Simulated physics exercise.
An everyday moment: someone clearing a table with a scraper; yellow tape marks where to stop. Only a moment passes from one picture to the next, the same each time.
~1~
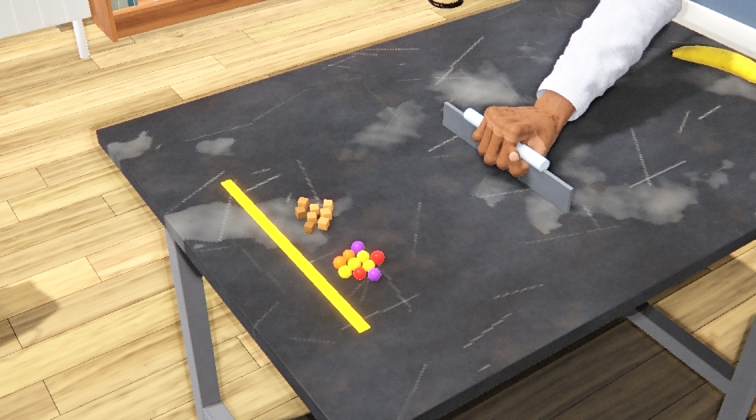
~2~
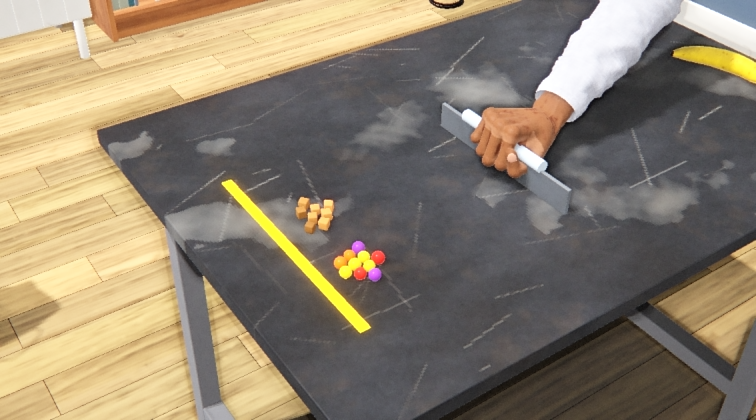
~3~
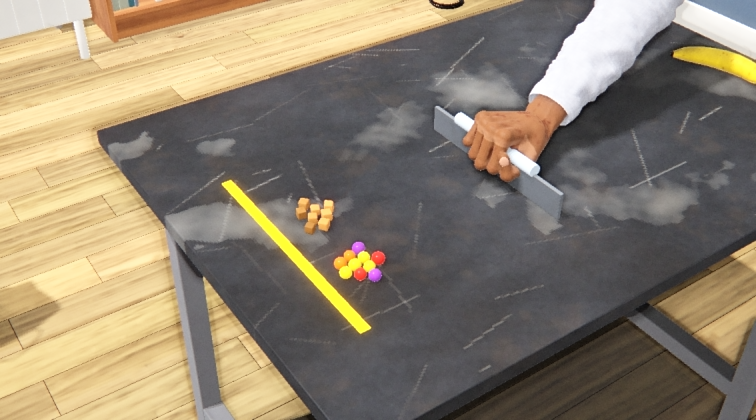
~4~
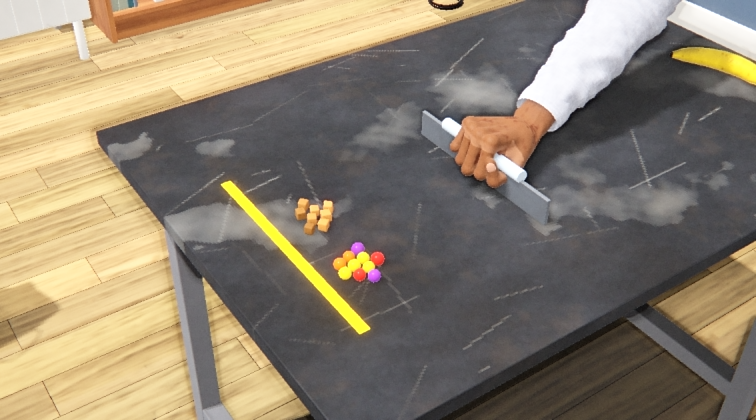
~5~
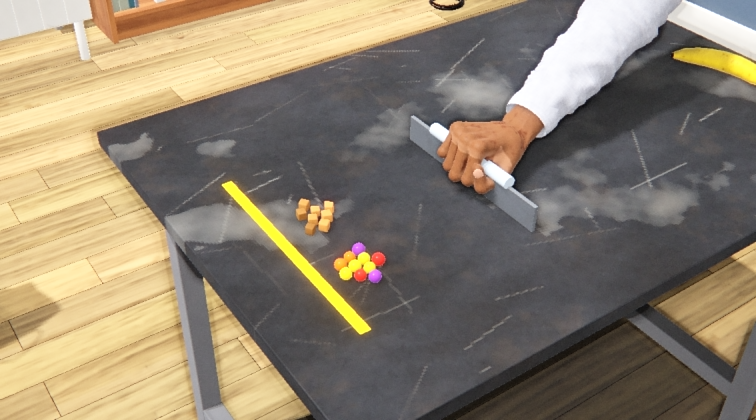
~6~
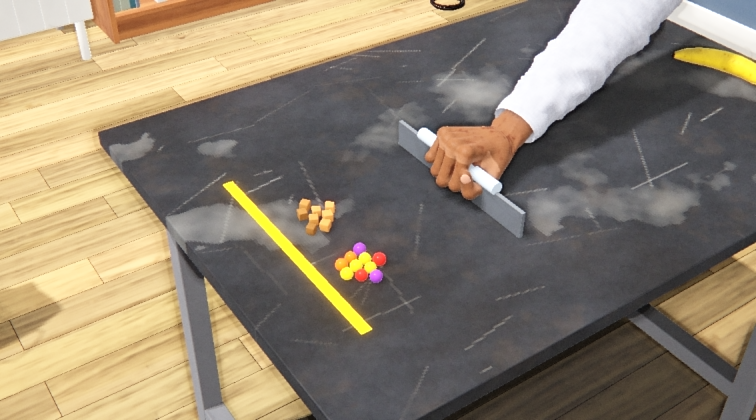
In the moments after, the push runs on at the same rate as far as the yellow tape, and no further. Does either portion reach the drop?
In the end the near portion loses pieces over the edge, and the far portion stays on top.
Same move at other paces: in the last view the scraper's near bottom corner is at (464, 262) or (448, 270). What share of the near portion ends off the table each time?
The first gives 100 %, the second 100 %.
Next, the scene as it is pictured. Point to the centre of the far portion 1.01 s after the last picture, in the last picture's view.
Close to (253, 240).
Then, 0.36 s after the last picture, scraper still moving, near (371, 198); near portion all on the table, its front near (347, 274); far portion all on the table, its front near (311, 229).
Then, 0.73 s after the last picture, scraper stopped at the yellow tape; near portion all on the table, its front near (308, 329); far portion all on the table, its front near (236, 229).
Then, 1.01 s after the last picture, scraper stopped at the yellow tape; near portion nearly all over the edge; far portion all on the table, its front near (235, 229).
At rest, scraper stopped at the yellow tape; near portion all over the edge; far portion all on the table, its front near (235, 229).
